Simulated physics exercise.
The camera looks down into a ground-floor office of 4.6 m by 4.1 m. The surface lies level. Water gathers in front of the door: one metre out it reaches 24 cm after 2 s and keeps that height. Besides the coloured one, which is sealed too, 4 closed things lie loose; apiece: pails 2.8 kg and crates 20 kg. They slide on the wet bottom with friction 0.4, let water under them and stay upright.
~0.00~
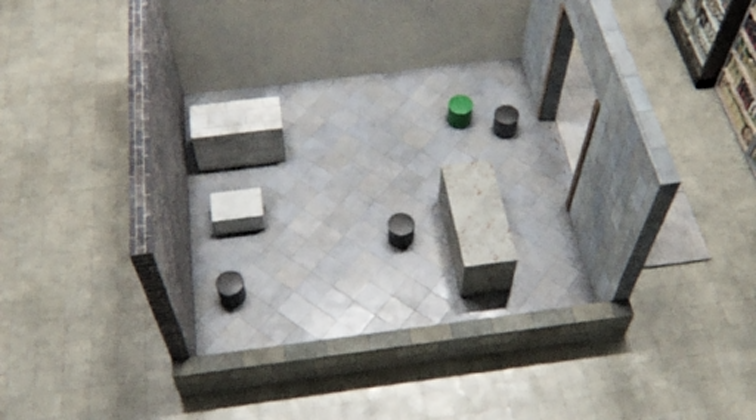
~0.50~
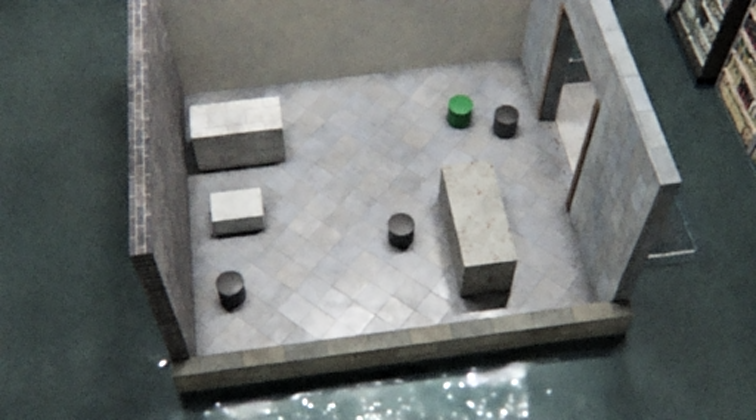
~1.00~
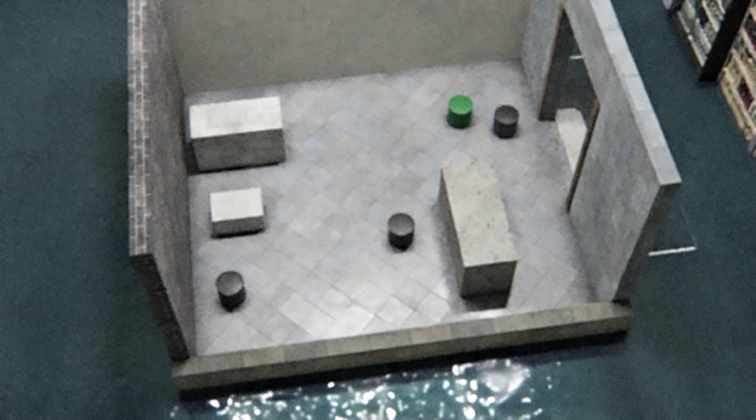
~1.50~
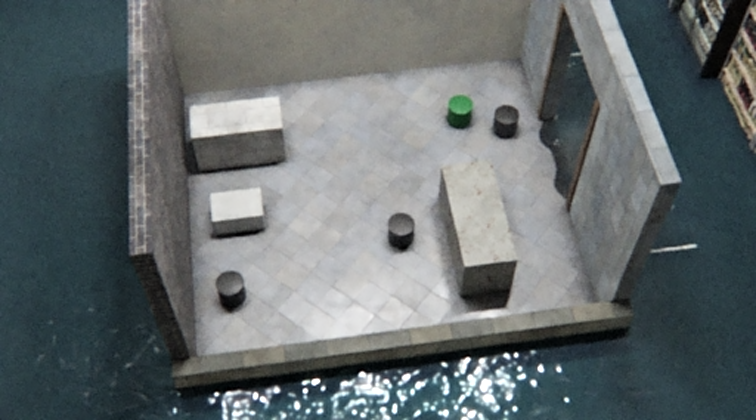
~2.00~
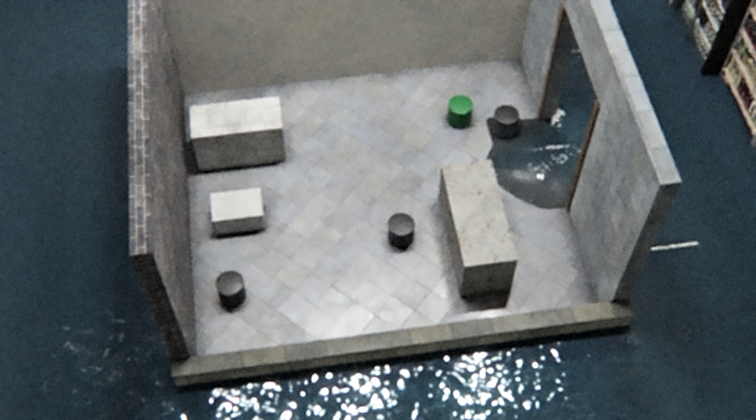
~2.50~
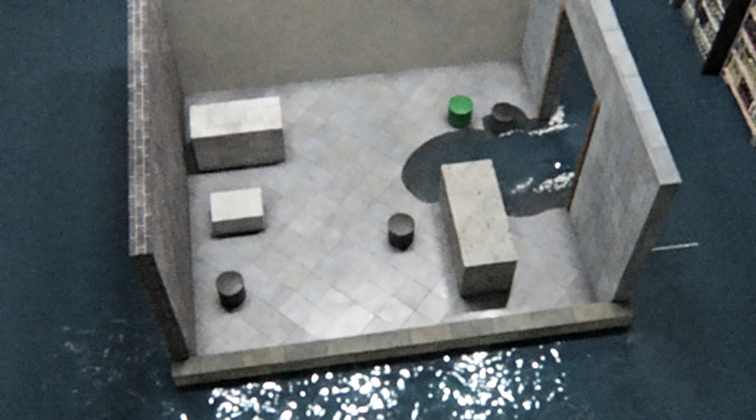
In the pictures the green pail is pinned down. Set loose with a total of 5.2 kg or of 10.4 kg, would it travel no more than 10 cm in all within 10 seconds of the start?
I expect that neither weight holds it.
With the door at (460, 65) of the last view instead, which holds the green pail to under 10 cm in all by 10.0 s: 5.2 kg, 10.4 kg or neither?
Then neither weight holds it.
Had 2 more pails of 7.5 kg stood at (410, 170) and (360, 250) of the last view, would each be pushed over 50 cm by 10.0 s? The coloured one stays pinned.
In that order: More, less.
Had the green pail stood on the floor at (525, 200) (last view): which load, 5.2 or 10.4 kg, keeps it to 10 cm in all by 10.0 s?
Neither is enough.
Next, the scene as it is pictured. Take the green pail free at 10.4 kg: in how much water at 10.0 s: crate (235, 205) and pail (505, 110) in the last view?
About 15 and 6 cm.
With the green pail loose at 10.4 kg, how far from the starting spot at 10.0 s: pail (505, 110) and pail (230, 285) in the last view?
In turn: 60 cm, 140 cm.
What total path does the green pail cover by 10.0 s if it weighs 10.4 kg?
Some 200 cm in all.
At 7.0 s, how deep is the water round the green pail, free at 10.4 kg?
Roughly 7 cm.
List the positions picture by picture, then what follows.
In the first frame, the green pail at (461, 104), on the bottom; 0.0 m2 under water; 0 of 5 have shifted.
In the second frame, the green pail at (461, 104) rests on the ground; 0.0 m2 under water; 0 of 5 have shifted.
In the third frame, the green pail at (461, 104), on the bottom; water covers 0.0 m2; 0 of 5 have shifted.
In the fourth frame, the green pail at (461, 104) rests on the ground; 0.0 m2 under water; 0 of 5 have shifted.
In the fifth frame, the green pail at (461, 104) rests on the ground; water covers 0.9 m2; 0 of 5 have shifted.
In the sixth frame, the green pail at (461, 104) rests on the ground; water covers 2.1 m2; 1 of 5 have shifted.
After 3.5 s the green pail would be 48 cm from its start with 5.2 kg and 20 cm from its start with 10.4 kg; 6 cm of water round it then.
After 4.5 s the green pail would be 119 cm from its start with 5.2 kg and 54 cm from its start with 10.4 kg; 5 cm of water round it then.
After 7.0 s the green pail would be 314 cm from its start with 5.2 kg and 64 cm from its start with 10.4 kg; 7 cm of water round it then.
After 10.0 s the green pail would be 340 cm from its start with 5.2 kg and 85 cm from its start with 10.4 kg; 8 cm of water round it then.
